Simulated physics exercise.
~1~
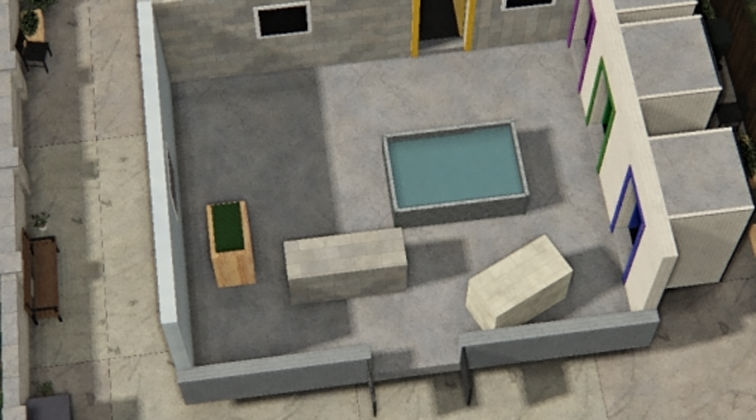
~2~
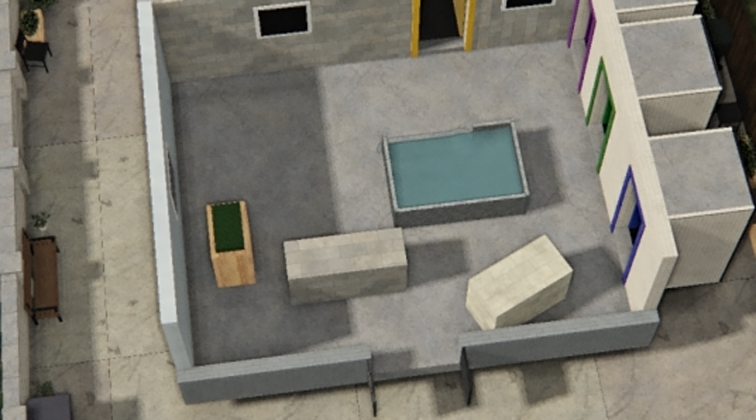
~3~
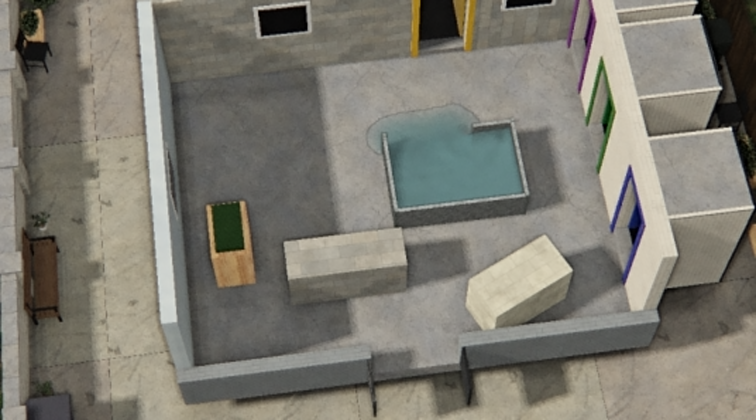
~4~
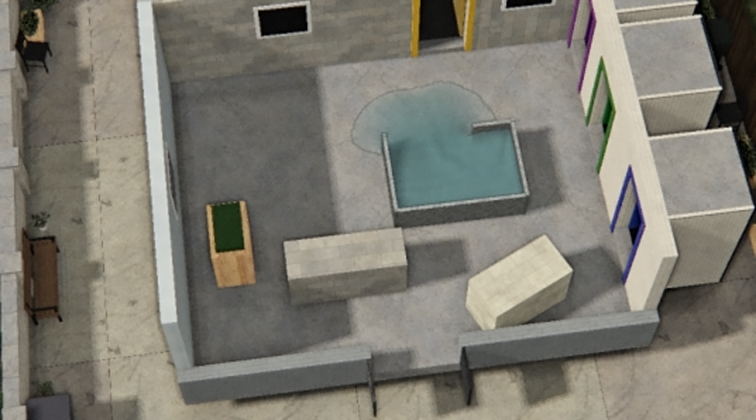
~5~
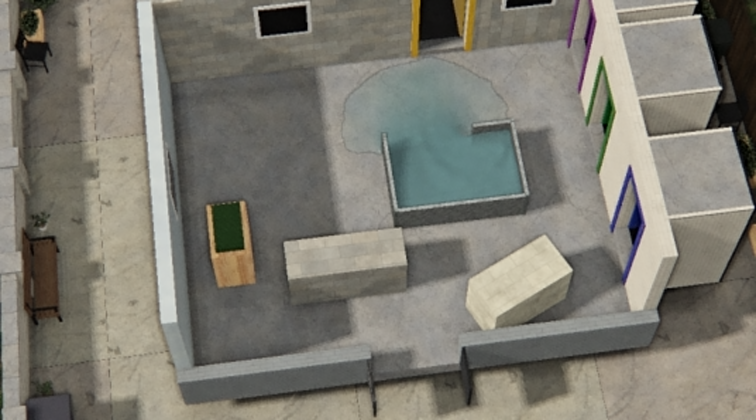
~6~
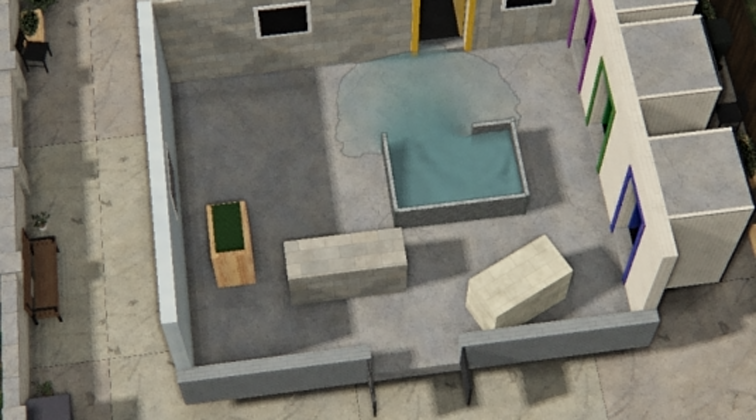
Water pours out through a gap in the far side of a rectangular tank in a walled yard, spreading across the grey floor toward the back wall in a widening pool, while the nearby blocks and planter stay still.
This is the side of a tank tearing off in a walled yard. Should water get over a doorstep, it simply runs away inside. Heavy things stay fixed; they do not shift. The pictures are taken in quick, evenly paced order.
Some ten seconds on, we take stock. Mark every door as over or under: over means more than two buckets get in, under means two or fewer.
Green door - under; purple door - under; yellow door - over; blue door - under.
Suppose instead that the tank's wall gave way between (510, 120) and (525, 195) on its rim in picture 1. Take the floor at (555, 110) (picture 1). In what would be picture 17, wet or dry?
Verdict: Awash.
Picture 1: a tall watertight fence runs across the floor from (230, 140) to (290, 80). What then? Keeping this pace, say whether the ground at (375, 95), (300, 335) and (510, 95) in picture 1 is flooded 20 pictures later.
Results in sequence: Swamped / bone-dry / swamped.
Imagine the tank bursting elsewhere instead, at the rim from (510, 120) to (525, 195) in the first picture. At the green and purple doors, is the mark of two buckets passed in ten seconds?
The green door tops the limit and the purple door remains within the limit.
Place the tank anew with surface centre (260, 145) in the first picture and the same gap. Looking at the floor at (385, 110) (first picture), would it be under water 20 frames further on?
Submerged.
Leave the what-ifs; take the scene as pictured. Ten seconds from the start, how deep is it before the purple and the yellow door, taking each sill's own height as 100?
First around 30 percent, second around 40 percent.
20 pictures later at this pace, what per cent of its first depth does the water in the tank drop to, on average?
Somewhere around 26 %, give or take.
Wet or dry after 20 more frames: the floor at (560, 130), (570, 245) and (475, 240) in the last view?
Result, in the order given: Wetted / not wetted / not wetted.
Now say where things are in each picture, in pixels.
In the first frame, the tank at (455, 167) is whole and still.
In the second frame, water pours out on the tank's far side and has run to a hidden place.
In the third frame, water pours out on the tank's far side and has run to (371, 138).
In the fourth frame, water pours out on the tank's far side and has run to (451, 87).
In the fifth frame, water pours out on the tank's far side and has run to (433, 61).
In the sixth frame, water pours out on the tank's far side and has run to (363, 64).
A moment on, water covers 20 % of the floor; the green door not reached, the purple door not reached, the yellow door over two buckets in, the blue door not reached.
Next, water covers 25 % of the floor; the green door not reached, the purple door wet at the sill, nothing in, the yellow door far over two buckets in, the blue door not reached.
Then, water covers 40 % of the floor; the green door wet at the sill, nothing in, the purple door wet at the sill, nothing in, the yellow door far over two buckets in, the blue door not reached.
Later, water covers 70 % of the floor; the green door wet at the sill, nothing in, the purple door wet at the sill, nothing in, the yellow door far over two buckets in, the blue door wet at the sill, nothing in.
In the end, water covers 95 % of the floor; the green door wet at the sill, nothing in, the purple door wet at the sill, nothing in, the yellow door far over two buckets in, the blue door wet at the sill, nothing in.
